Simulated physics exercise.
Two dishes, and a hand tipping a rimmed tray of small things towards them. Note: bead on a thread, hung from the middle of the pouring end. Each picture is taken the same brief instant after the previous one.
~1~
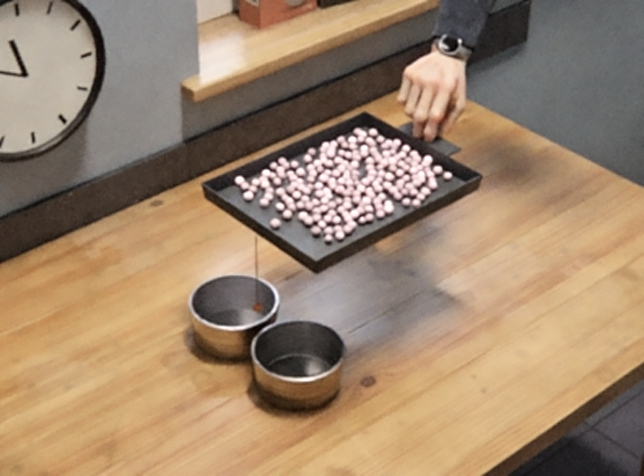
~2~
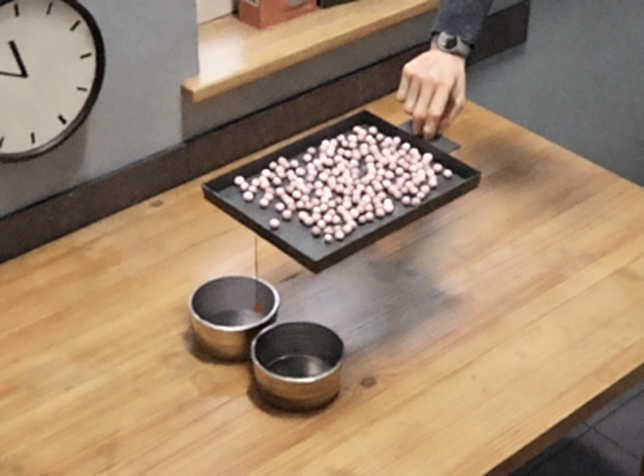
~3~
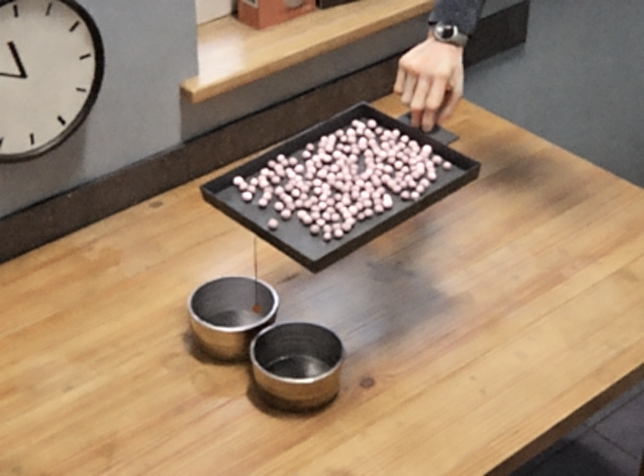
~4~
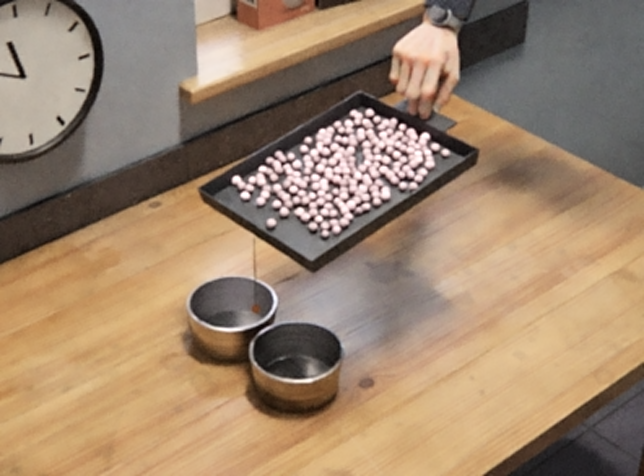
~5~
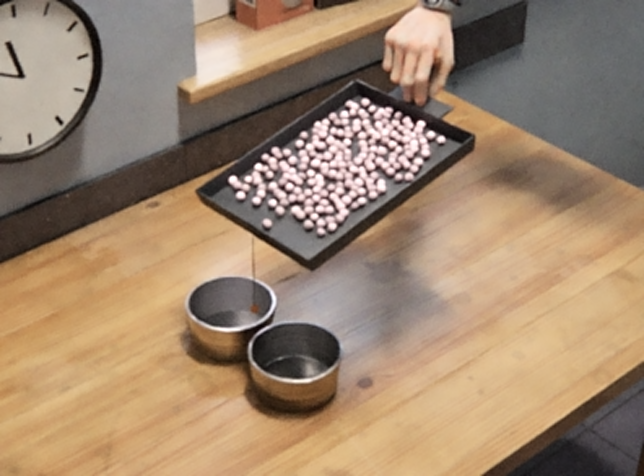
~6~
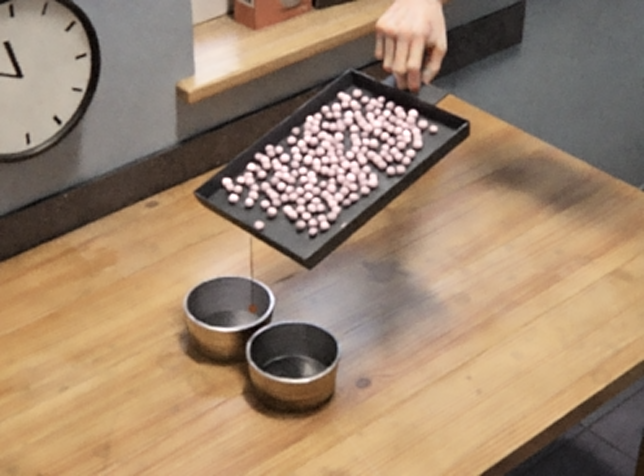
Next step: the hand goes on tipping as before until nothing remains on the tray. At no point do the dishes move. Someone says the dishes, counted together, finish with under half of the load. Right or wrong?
Right.
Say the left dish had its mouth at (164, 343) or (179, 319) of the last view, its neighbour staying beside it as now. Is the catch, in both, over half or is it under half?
A minority, then a majority.
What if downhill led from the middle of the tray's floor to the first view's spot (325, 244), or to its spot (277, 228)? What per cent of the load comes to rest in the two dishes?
About 90 and 20 percent.
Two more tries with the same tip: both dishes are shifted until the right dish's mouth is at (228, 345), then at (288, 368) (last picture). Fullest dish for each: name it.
Try 1: The dish to the left; try 2: The dish to the left.
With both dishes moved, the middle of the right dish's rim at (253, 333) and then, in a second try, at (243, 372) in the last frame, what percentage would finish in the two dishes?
Close to 70 in a hundred, then close to 60 in a hundred.
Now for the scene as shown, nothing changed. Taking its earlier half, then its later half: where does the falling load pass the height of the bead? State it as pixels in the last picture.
It goes through near (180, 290) first, then near (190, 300).
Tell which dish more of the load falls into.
Of the two, the left-side one is the fuller.
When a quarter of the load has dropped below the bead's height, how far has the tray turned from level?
Roughly 90 degrees from level.
Shortly afterwards, tray tipped steeply; all but a few on the tray; only a few outside both; a little in the air.
Next, tray tipped past a quarter turn; near a quarter on the tray; near a quarter in the left dish; near a third outside both; near a quarter in the air.
Some moments later, tray tipped past a quarter turn; near a third in the left dish; near two thirds outside both.
In the end, tray tipped past a quarter turn; none at all in the right dish; near a third in the left dish; near two thirds outside both.
